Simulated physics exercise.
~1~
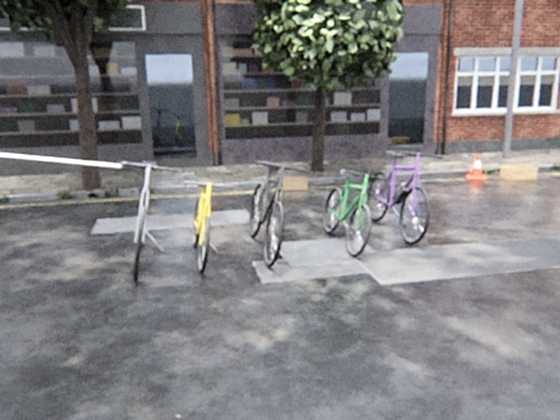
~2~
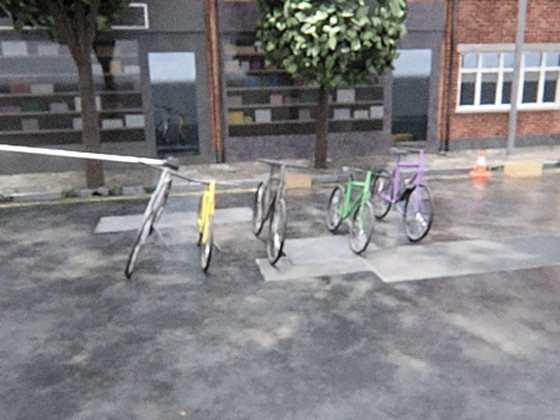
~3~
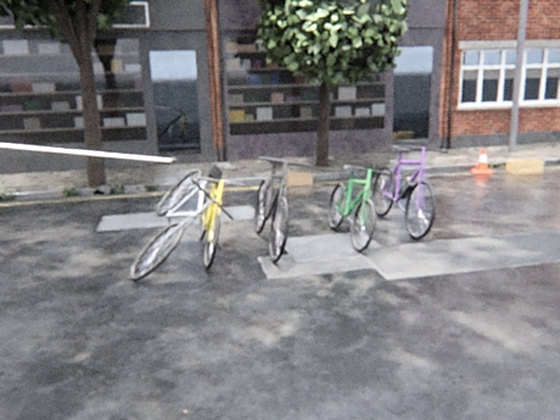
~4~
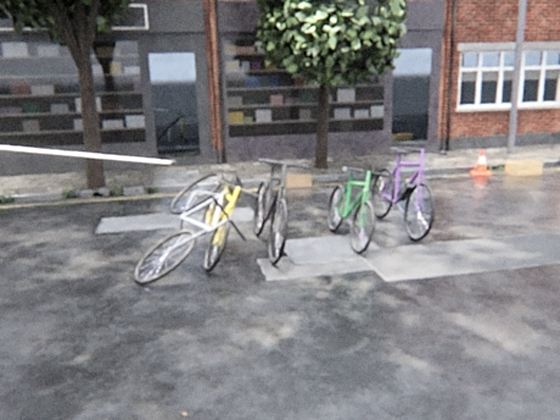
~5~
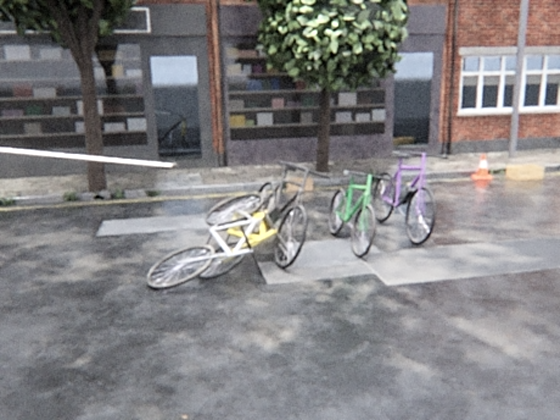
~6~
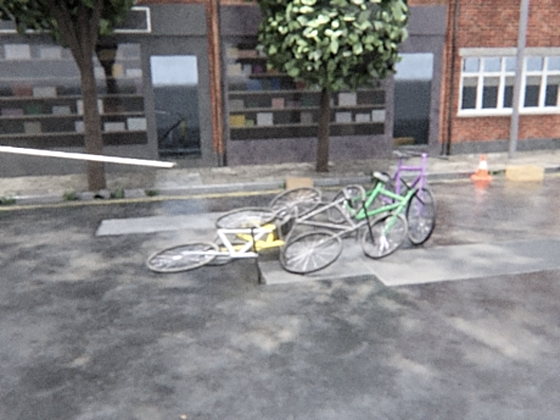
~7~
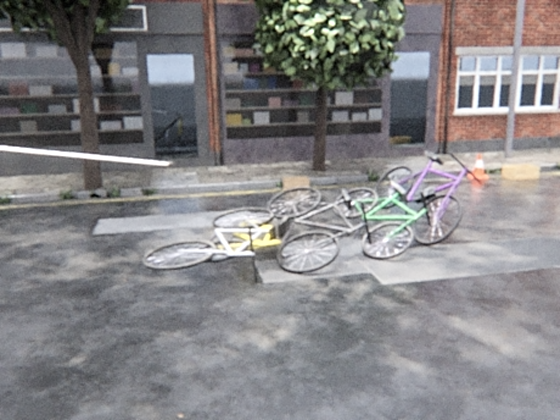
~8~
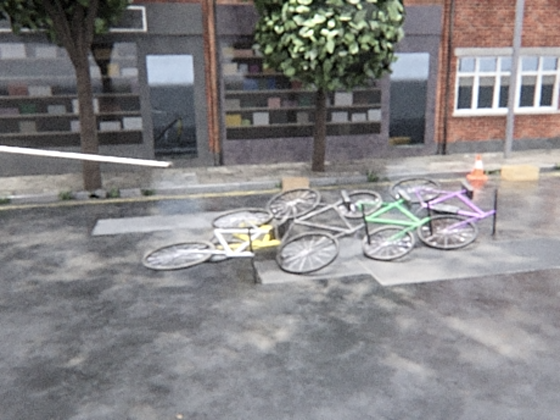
In the video, a white pole at the left moves right against the first of five parked bicycles, which tips onto the yellow one. The bicycles topple rightward in turn, through the green and finally the purple one, until all five lie in an overlapping row on the pavement.
